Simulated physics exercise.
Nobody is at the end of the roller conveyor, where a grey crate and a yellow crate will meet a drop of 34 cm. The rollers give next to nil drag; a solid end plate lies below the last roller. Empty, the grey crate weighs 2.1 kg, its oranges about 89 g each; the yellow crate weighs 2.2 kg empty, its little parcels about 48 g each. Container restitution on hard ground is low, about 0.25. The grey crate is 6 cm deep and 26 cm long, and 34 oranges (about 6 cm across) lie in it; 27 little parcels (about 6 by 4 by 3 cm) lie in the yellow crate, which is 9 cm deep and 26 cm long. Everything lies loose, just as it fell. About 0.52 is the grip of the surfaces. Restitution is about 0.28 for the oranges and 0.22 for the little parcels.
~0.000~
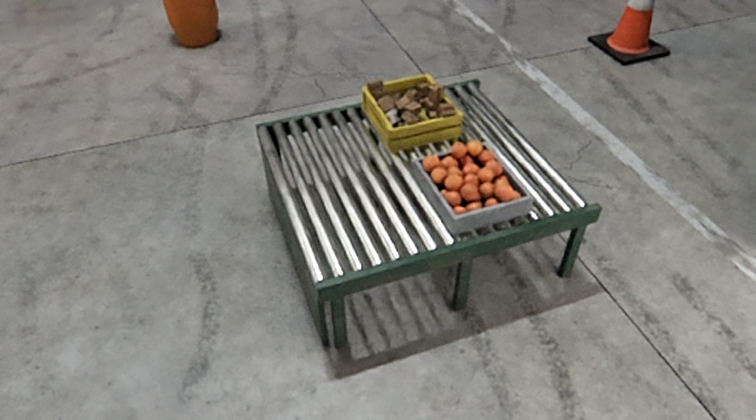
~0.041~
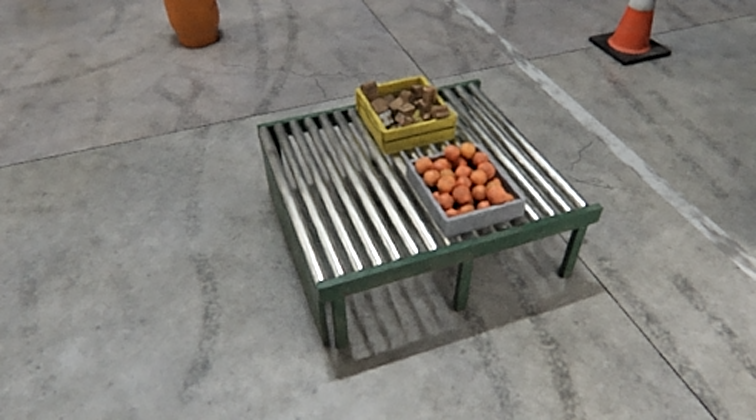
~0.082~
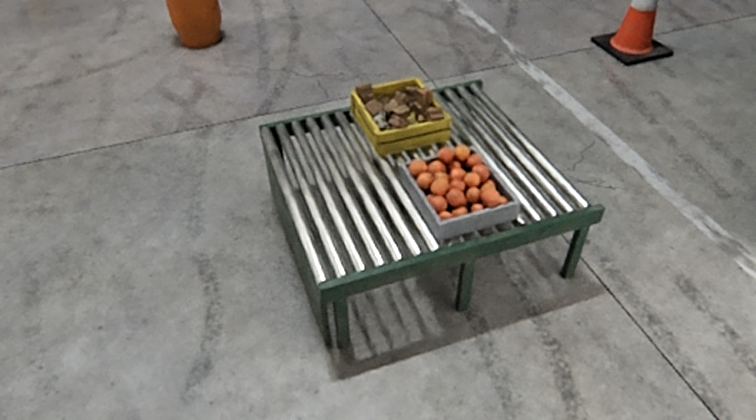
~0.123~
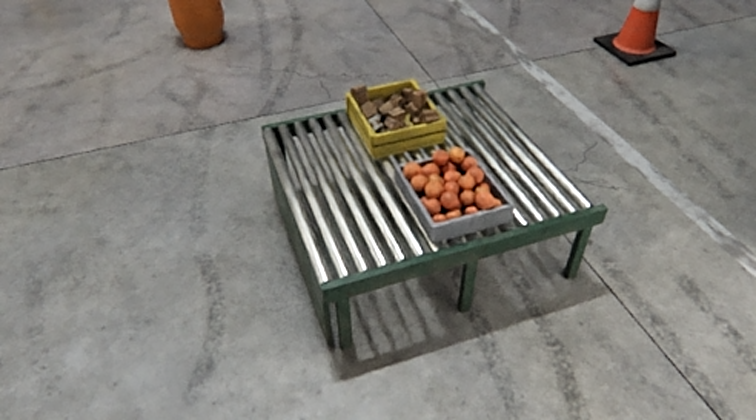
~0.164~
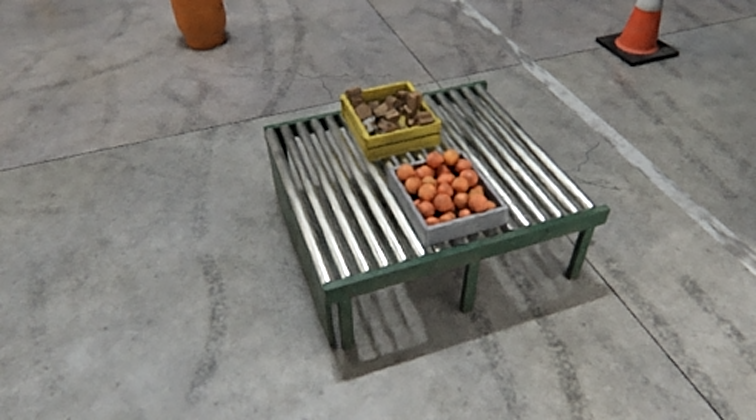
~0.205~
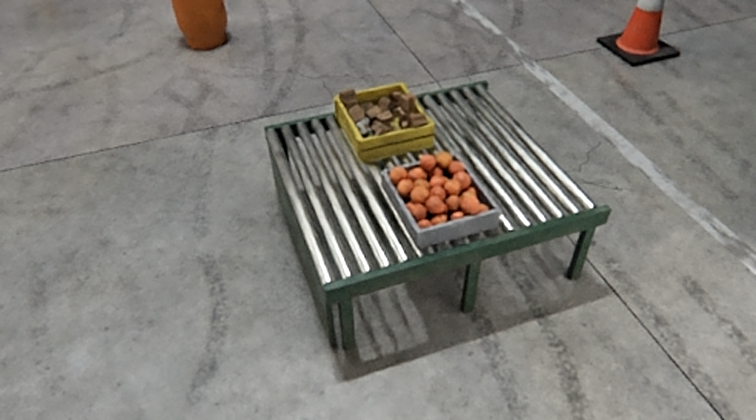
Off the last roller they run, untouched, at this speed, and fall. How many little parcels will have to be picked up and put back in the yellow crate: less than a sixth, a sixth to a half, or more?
The yellow crate loses from a sixth to a half of its little parcels.
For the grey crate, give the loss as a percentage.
Lost from the grey crate: 50 percent.
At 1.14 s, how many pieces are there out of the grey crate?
Count for the grey crate: Roughly 8.
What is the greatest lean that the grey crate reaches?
Peak lean: Roughly 55°.
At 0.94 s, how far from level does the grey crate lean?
The tilt comes to some 10 degrees.
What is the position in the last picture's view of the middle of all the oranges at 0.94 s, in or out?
I'd put the middle close to (278, 239).
After 0.56 s, the overhang begins.
After 0.94 s, the grey crate leans 8° with 0 of 34 out and the yellow crate leans 13° with 0 of 27 out.
After 1.14 s, the grey crate leans 54° with 7 of 34 out and the yellow crate leans 55° with 3 of 27 out.
After 1.49 s, the grey crate is level with 16 of 34 out and the yellow crate leans 12° with 7 of 27 out.
When it is over (at 1.86 s), the grey crate is level with 16 of 34 out and the yellow crate is level with 7 of 27 out. Asked share, 7 of 27, 26 per cent.
